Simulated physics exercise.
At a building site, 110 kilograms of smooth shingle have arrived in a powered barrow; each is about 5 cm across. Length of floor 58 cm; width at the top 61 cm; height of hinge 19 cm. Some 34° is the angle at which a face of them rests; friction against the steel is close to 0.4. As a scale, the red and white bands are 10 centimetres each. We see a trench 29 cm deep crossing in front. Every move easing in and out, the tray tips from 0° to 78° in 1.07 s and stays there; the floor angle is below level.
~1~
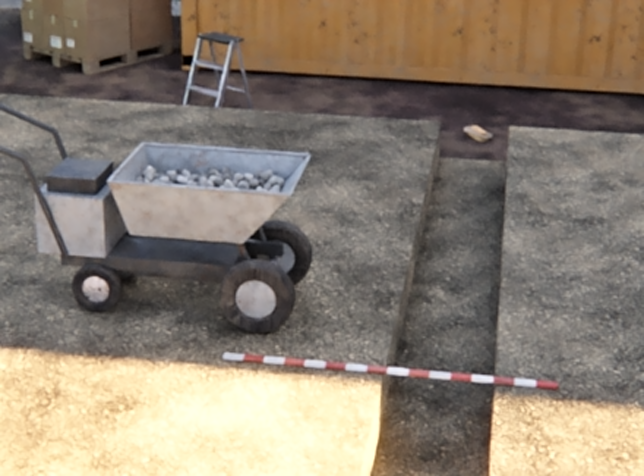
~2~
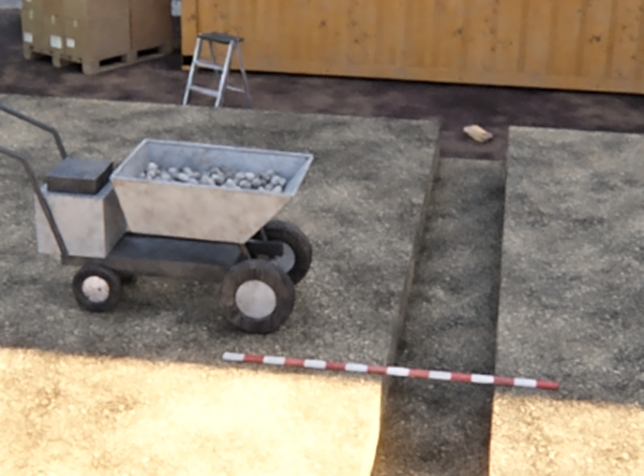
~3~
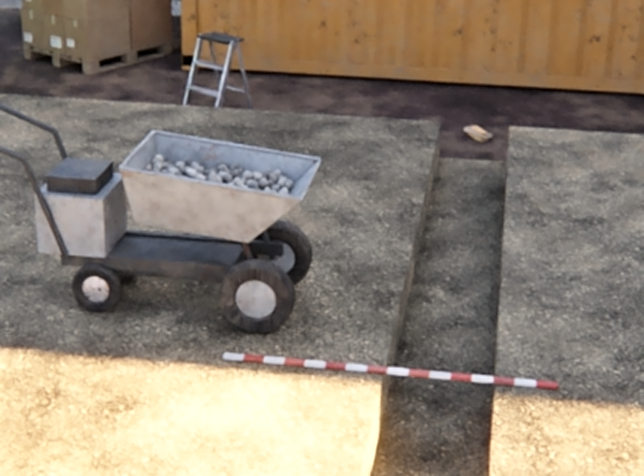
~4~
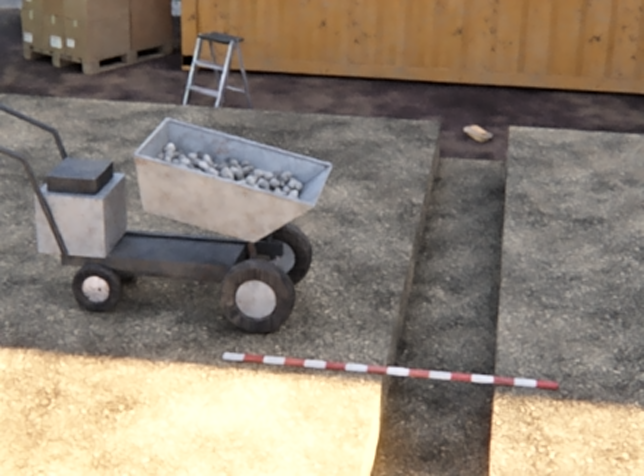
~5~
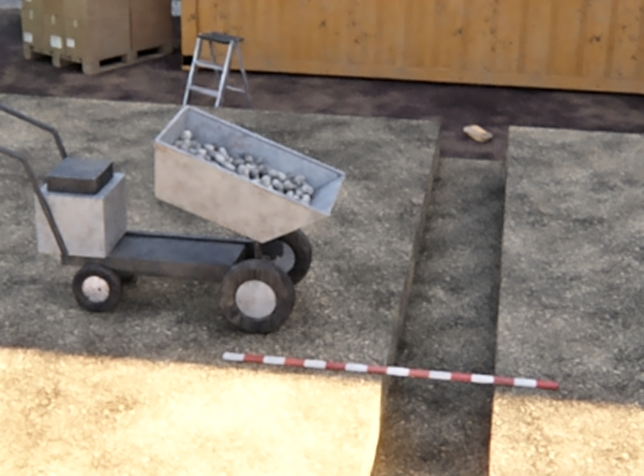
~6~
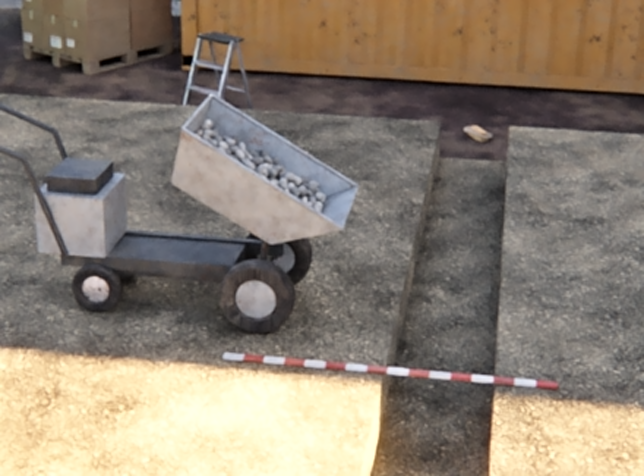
On a gravel building site, a small wheeled cart stood beside a trench with its metal tray full of grey stones, and the tray slowly tilted down toward the right while the cart stayed put.
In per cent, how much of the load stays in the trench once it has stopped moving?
I would say about 100 per cent.
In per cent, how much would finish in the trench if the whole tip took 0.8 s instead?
Roughly 100% would finish there.
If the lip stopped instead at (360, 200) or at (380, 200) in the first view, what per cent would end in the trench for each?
65 % and 40 %.
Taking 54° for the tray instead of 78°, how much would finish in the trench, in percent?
Some 65 in a hundred, I'd say.
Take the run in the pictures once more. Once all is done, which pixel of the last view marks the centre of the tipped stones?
Resting centre: About (453, 366).
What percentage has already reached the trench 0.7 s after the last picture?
By then, around 65 percent.
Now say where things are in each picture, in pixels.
In the first frame, the tray is at 0°, its lip at (290, 195); the top of the load is at (210, 178).
In the second frame, the tray is at 2°, its lip at (293, 196); the top of the load is at (208, 176).
The third frame shows lip at (301, 200), floor tilted 6°, highest stones at (178, 168).
The fourth frame shows lip at (313, 206), floor tilted 12°, highest stones at (176, 157).
In the fifth frame, the tray is at 21°, its lip at (328, 216); the top of the load is at (188, 143).
In the sixth frame, the tray is at 30°, its lip at (342, 229); the top of the load is at (205, 132).
Then, 0.4 s after the last picture the floor is at 66°, 100 % in the tray; the foremost stones are at (377, 260).
Then, 0.7 s after the last picture the floor is at 78°, 33 % in the tray, 1 % short of the trench, 66 % in the trench; the foremost stones are at (489, 379).
Then, 1.1 s after the last picture the floor is at 78°, 2 % in the tray, 1 % short of the trench, 96 % in the trench; the foremost stones are at (491, 370).
Then, 3.0 s after the last picture the floor is at 78°, 0 % in the tray, 100 % in the trench; the foremost stones are at (491, 358).
